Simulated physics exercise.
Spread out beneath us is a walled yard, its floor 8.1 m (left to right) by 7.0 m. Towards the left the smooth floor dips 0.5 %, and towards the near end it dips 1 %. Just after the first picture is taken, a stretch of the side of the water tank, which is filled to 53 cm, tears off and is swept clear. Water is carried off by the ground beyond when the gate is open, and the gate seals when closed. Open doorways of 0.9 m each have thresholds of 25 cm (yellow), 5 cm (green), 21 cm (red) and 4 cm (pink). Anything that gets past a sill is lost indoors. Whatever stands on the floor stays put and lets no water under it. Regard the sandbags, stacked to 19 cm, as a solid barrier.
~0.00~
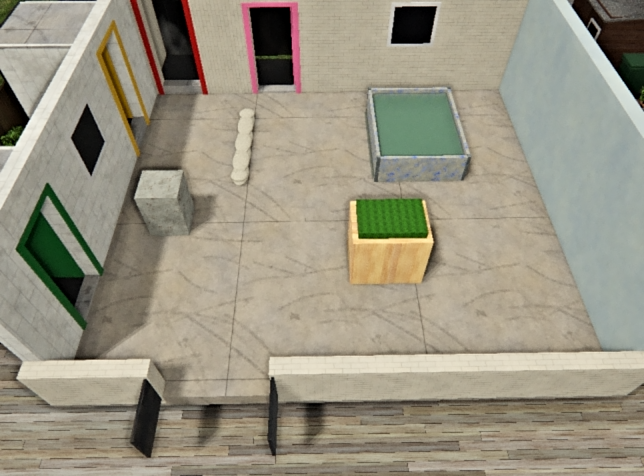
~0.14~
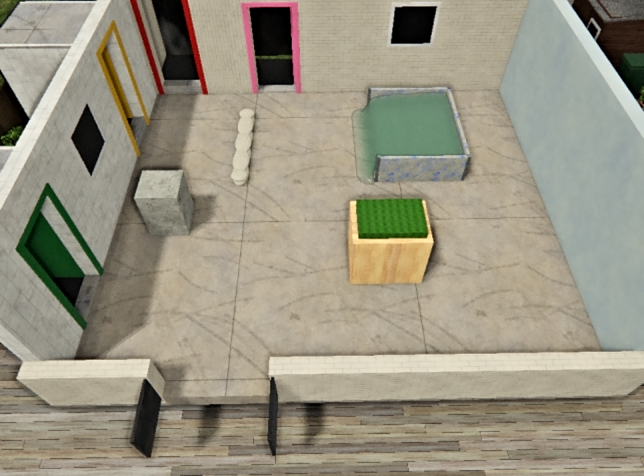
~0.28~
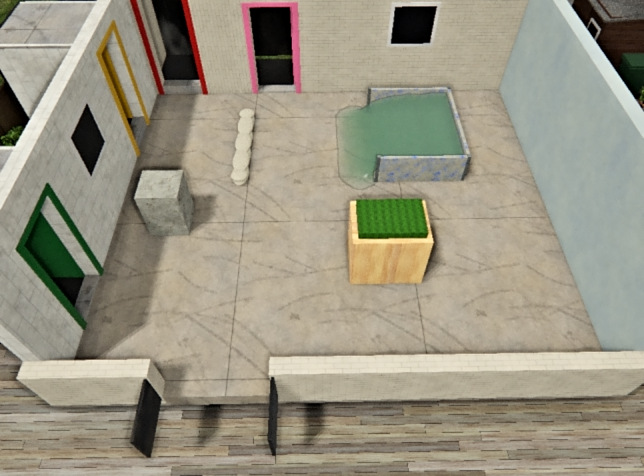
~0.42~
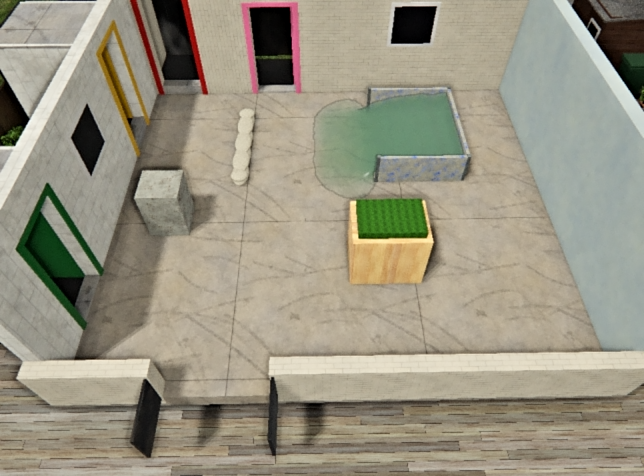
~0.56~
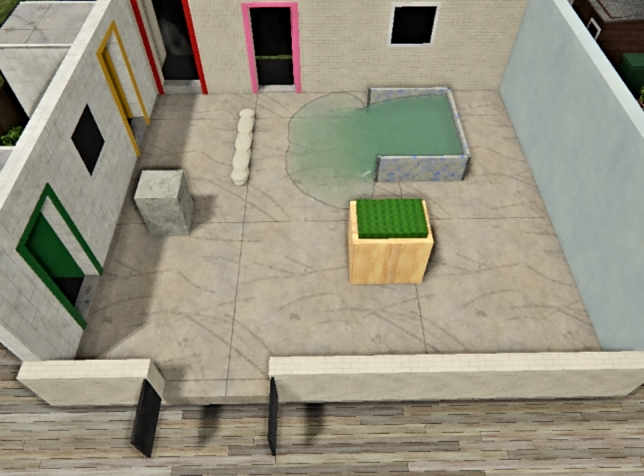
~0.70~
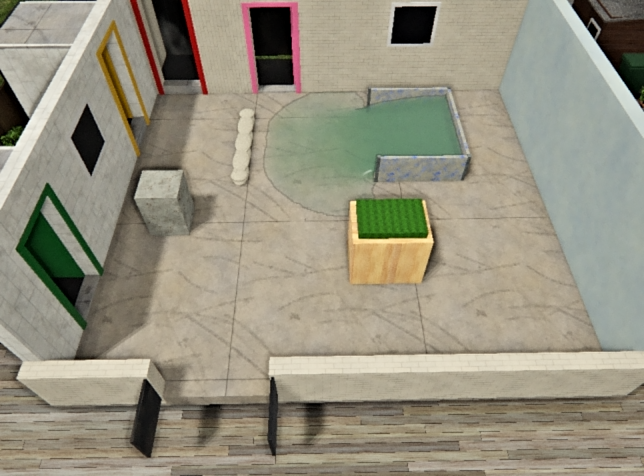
In a walled yard with coloured doorways, a stone-sided tank of still, greenish water stands near the back wall, behind a wooden block with a green top. The tank's left side gives way, and water pours out leftward, spreading across the floor in a widening, rounded sheet toward the row of pale sandbags.
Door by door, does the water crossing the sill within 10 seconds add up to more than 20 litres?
One by one: At the yellow door the inflow will be within bounds; at the green door the inflow will be out of bounds; at the red door the inflow will be within bounds; at the pink door the inflow will be out of bounds.
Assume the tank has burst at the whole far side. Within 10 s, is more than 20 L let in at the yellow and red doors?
Result: Yellow limit not passed, red limit not passed.
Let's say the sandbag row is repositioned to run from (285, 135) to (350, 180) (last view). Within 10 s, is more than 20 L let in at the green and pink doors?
Note - green: Limit held; pink: Limit exceeded.
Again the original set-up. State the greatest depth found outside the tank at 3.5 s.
Peak depth: Approx. 22 cm.
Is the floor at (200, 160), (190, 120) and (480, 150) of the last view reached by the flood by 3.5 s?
Well, the first is drenched, the next drenched, the last untouched by it.
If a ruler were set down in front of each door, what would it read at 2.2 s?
In centimetres, the yellow door has 0, the green door 0, the red door 5 and the pink door 8.
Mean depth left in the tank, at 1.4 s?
Depth, averaged: Around 25 centimetres.
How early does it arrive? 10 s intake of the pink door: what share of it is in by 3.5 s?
Some 50 per cent by then.
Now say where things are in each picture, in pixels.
In the first frame, still water, 53 cm deep, in the water tank at (416, 124).
In the second frame, water pours out at (374, 137) and has run 1.1 m, to (372, 183); typically 7 cm deep outside, 53 cm at the water tank's back.
In the third frame, the front is at (351, 108), 1.3 m from the gap at (374, 138); 1.4 m2 of floor is under water; 53 cm left at the back of the water tank.
In the fourth frame, water pours out at (374, 139) and has run 1.6 m, to (329, 107); typically 9 cm deep outside, 52 cm at the water tank's back.
In the fifth frame, water pours out at (373, 139) and has run 1.9 m, to (299, 184); typically 7 cm deep outside, 44 cm at the water tank's back.
In the sixth frame, the front is at (270, 173), 2.3 m from the gap at (373, 140); 6.1 m2 of floor is under water; 46 cm left at the back of the water tank.
After 1.4 s water covers 25 % of the floor and is deepest (33 cm) near (251, 153); yellow door not reached, green door not reached, red door not reached, pink door 7 cm at the sill, 0 L in.
After 2.2 s water covers 35 % of the floor and is deepest (30 cm) near (251, 153); yellow door not reached, green door not reached, red door 5 cm at the sill, 0 L in, pink door 8 cm at the sill, 7 L in.
After 3.5 s water covers 45 % of the floor and is deepest (22 cm) near (68, 383); yellow door 11 cm at the sill, 0 L in, green door 7 cm at the sill, 0 L in, red door 9 cm at the sill, 0 L in, pink door 15 cm at the sill, 64 L in.
After 6.0 s water covers 60 % of the floor and is deepest (12 cm) near (88, 317); yellow door 6 cm at the sill, 0 L in, green door 12 cm at the sill, 12 L in, red door 6 cm at the sill, 0 L in, pink door 7 cm at the sill, 128 L in.
After 10.0 s water covers 70 % of the floor and is deepest (8 cm) near (288, 378); yellow door 4 cm at the sill, 0 L in, green door 5 cm at the sill, 36 L in, red door 3 cm at the sill, 0 L in, pink door 2 cm at the sill, 133 L in.
